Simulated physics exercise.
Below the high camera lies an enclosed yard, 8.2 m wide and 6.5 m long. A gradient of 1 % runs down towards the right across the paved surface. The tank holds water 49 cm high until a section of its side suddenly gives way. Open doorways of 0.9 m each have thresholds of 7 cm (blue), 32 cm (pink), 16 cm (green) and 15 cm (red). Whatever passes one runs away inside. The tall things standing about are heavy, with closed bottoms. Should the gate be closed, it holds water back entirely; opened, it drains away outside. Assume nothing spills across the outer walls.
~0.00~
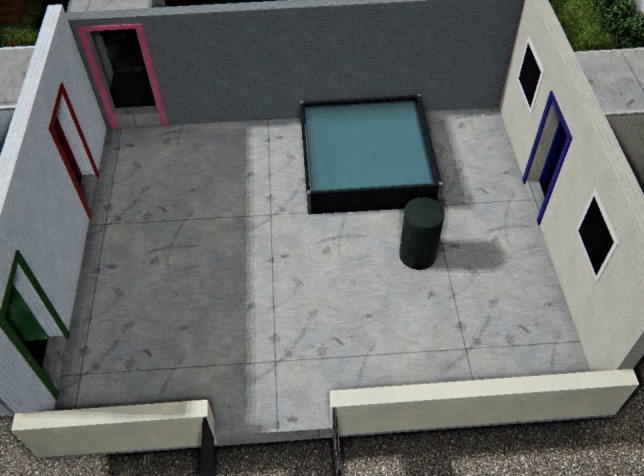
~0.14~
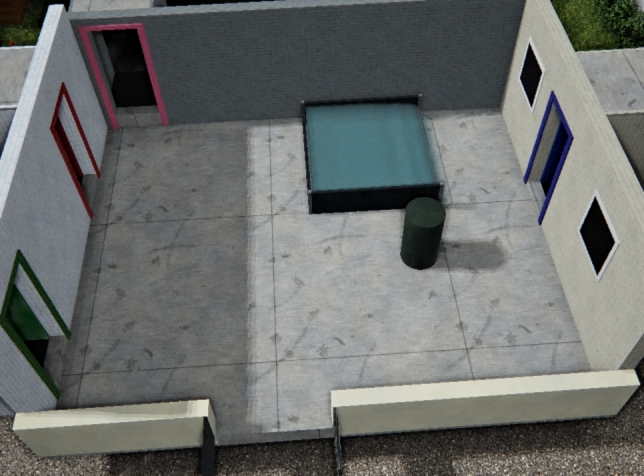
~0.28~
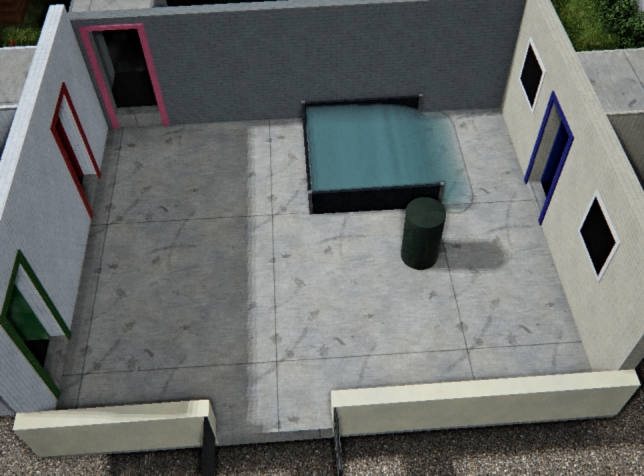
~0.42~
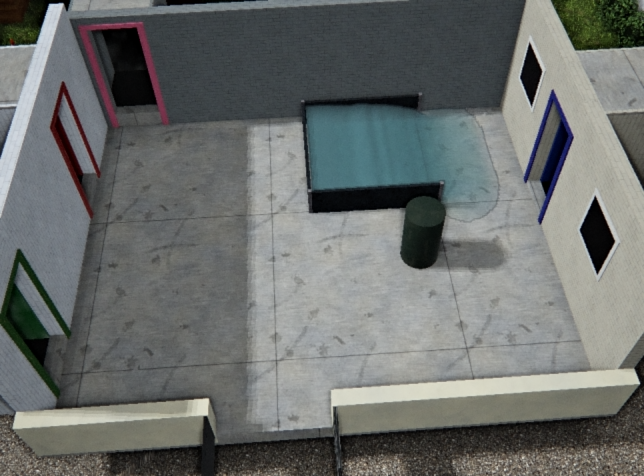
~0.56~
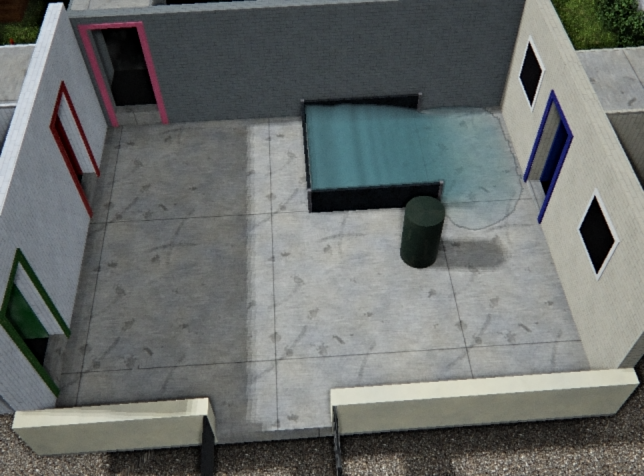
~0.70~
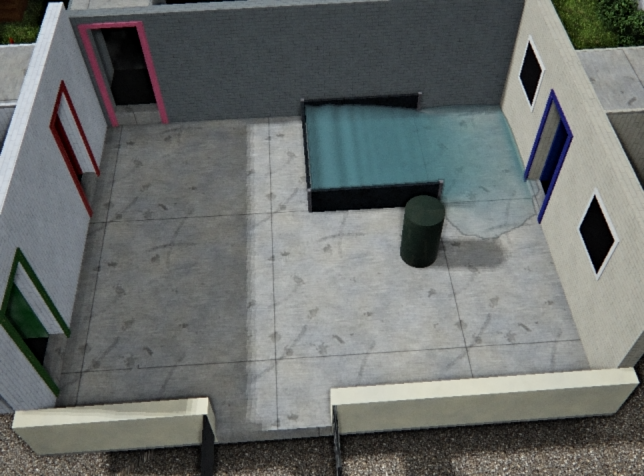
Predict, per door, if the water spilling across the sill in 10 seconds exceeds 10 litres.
My prediction: At the blue door I expect the water to rise above the limit. At the pink door I expect the water to hold within the limit. At the green door I expect the water to hold within the limit. At the red door I expect the water to hold within the limit.
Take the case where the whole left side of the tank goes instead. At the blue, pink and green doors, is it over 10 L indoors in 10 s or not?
At blue the amount is beneath the mark, at pink it is beneath the mark, and at green it is beneath the mark.
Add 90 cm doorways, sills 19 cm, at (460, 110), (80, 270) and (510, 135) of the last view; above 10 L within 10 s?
Per doorway, in order: Sufficient / insufficient / sufficient.
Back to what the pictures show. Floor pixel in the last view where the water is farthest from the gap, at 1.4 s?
I'd put it close to (550, 257).
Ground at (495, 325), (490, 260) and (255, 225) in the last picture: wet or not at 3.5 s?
Listed in turn: Swamped / swamped / spared so far.
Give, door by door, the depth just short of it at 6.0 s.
In centimetres - blue: 12, pink: 1, green: 0, red: 0.
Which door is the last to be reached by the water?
Looks like the green door.
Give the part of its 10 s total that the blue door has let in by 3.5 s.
About 70%.
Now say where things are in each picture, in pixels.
The tank at (367, 145) is whole and still, 49 cm deep, in the first picture.
Water pours out at (426, 154) and has run 1.2 m, to a hidden place; typically 9 cm deep outside, 49 cm at the tank's back, in the second picture.
Water pours out at (427, 155) and has run 1.4 m, to (434, 113); typically 10 cm deep outside, 49 cm at the tank's back, in the third picture.
Water pours out at (426, 154) and has run 1.7 m, to (459, 109); typically 8 cm deep outside, 49 cm at the tank's back, in the fourth picture.
The front is at (478, 107), 1.9 m from the gap at (426, 153); 4.4 m2 of floor is under water; 49 cm left at the back of the tank, in the fifth picture.
Water pours out at (426, 153) and has run 2.3 m, to (498, 106); typically 8 cm deep outside, 45 cm at the tank's back, in the sixth picture.
After 1.4 s water covers 15 % of the floor and is deepest (42 cm) near (500, 112); blue door 23 cm at the sill, 36 L in, pink door not reached, green door not reached, red door not reached.
After 2.2 s water covers 15 % of the floor and is deepest (40 cm) near (500, 112); blue door 25 cm at the sill, 117 L in, pink door not reached, green door not reached, red door not reached.
After 3.5 s water covers 30 % of the floor and is deepest (26 cm) near (498, 106); blue door 19 cm at the sill, 225 L in, pink door not reached, green door not reached, red door not reached.
After 6.0 s water covers 45 % of the floor and is deepest (20 cm) near (597, 392); blue door 12 cm at the sill, 292 L in, pink door 1 cm at the sill, 0 L in, green door not reached, red door not reached.
After 10.0 s water covers 80 % of the floor and is deepest (13 cm) near (504, 123); blue door 11 cm at the sill, 325 L in, pink door 1 cm at the sill, 0 L in, green door 5 cm at the sill, 0 L in, red door 1 cm at the sill, 0 L in.
